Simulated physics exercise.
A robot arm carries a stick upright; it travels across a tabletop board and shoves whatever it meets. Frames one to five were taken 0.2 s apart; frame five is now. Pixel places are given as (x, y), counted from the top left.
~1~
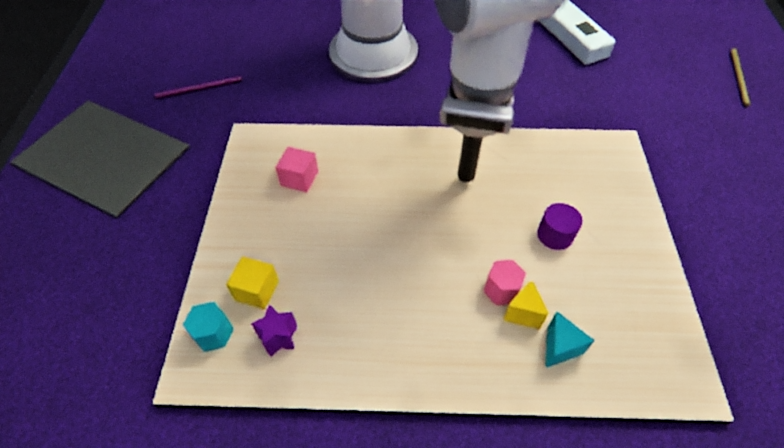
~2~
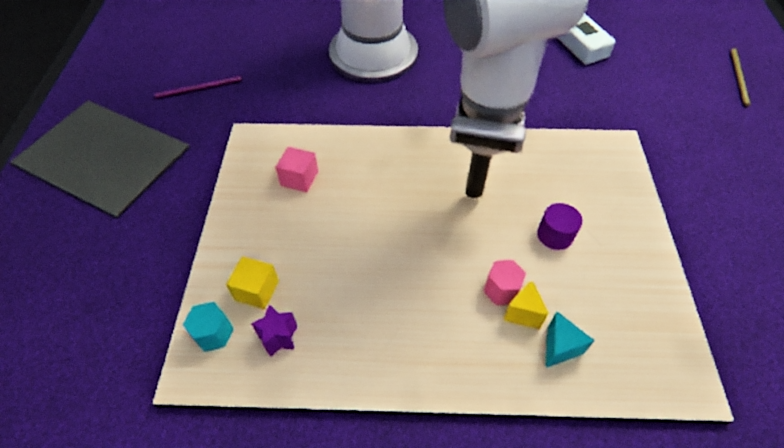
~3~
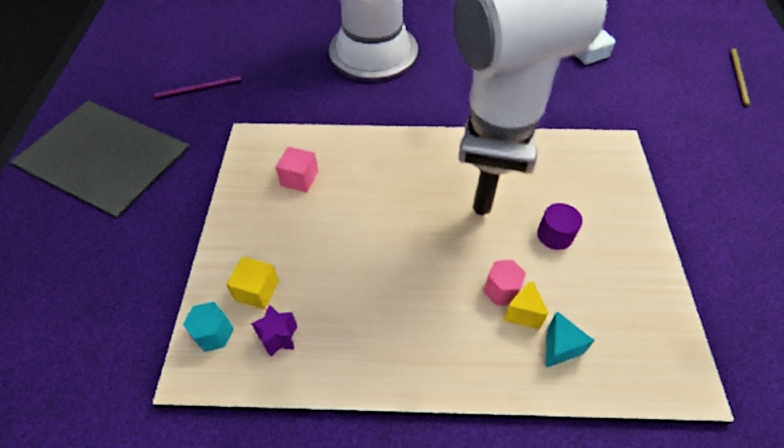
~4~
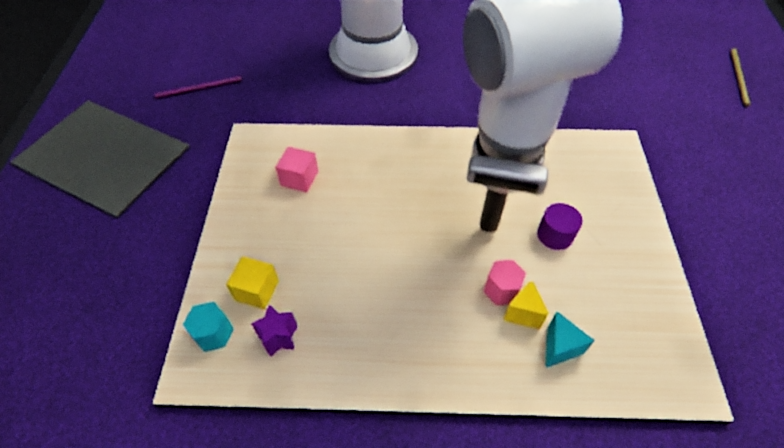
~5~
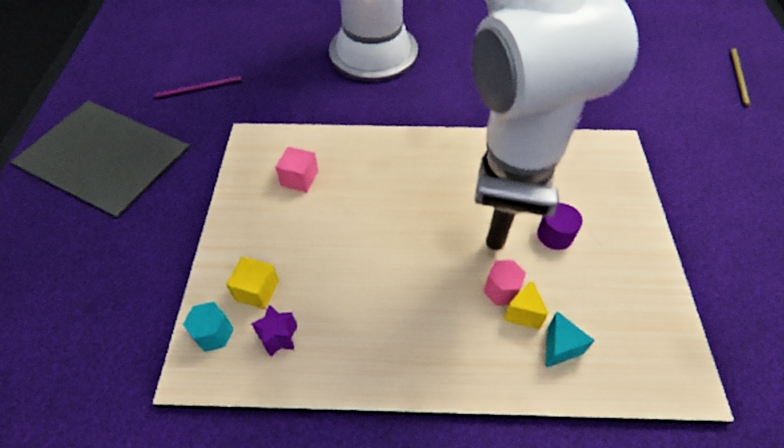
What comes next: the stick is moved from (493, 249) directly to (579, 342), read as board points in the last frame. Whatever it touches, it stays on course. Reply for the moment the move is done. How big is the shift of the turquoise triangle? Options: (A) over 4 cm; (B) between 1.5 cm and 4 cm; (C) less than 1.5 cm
That would be C.
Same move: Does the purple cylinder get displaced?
No, it doesn't check out.
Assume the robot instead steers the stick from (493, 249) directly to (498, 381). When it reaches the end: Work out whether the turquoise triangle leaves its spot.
Well, the turquoise triangle shifts from its place.
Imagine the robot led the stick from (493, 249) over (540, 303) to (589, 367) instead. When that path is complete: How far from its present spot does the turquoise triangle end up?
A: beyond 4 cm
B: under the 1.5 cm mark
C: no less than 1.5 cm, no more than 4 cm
I choose C.
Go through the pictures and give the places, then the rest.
Lower end of the stick (466, 176), tops of blocks, pink hexagonal block (508, 274), yellow triangle (530, 299), purple cylinder (564, 217), turquoise triangle (569, 335), in the first picture.
Stick (474, 192), blocks as before, in the second picture.
Stick (482, 208), blocks as before, in the third picture.
Stick (489, 225), blocks as before, in the fourth picture.
Stick (495, 242), pink hexagonal block (508, 274), yellow triangle (530, 299), purple cylinder (564, 217), turquoise triangle (569, 335), in the fifth picture.
On the path given first. One third of the way, stick (523, 272); pink hexagonal block (509, 280), turned 25° clockwise.
Two thirds of the way, stick (552, 303); pink hexagonal block (509, 281), turned 25° clockwise; yellow triangle (534, 312), turned 45° clockwise.
At the end, stick (583, 337); pink hexagonal block (509, 281), turned 25° clockwise; yellow triangle (534, 313), turned 45° clockwise; purple cylinder not moved; turquoise triangle (570, 341).
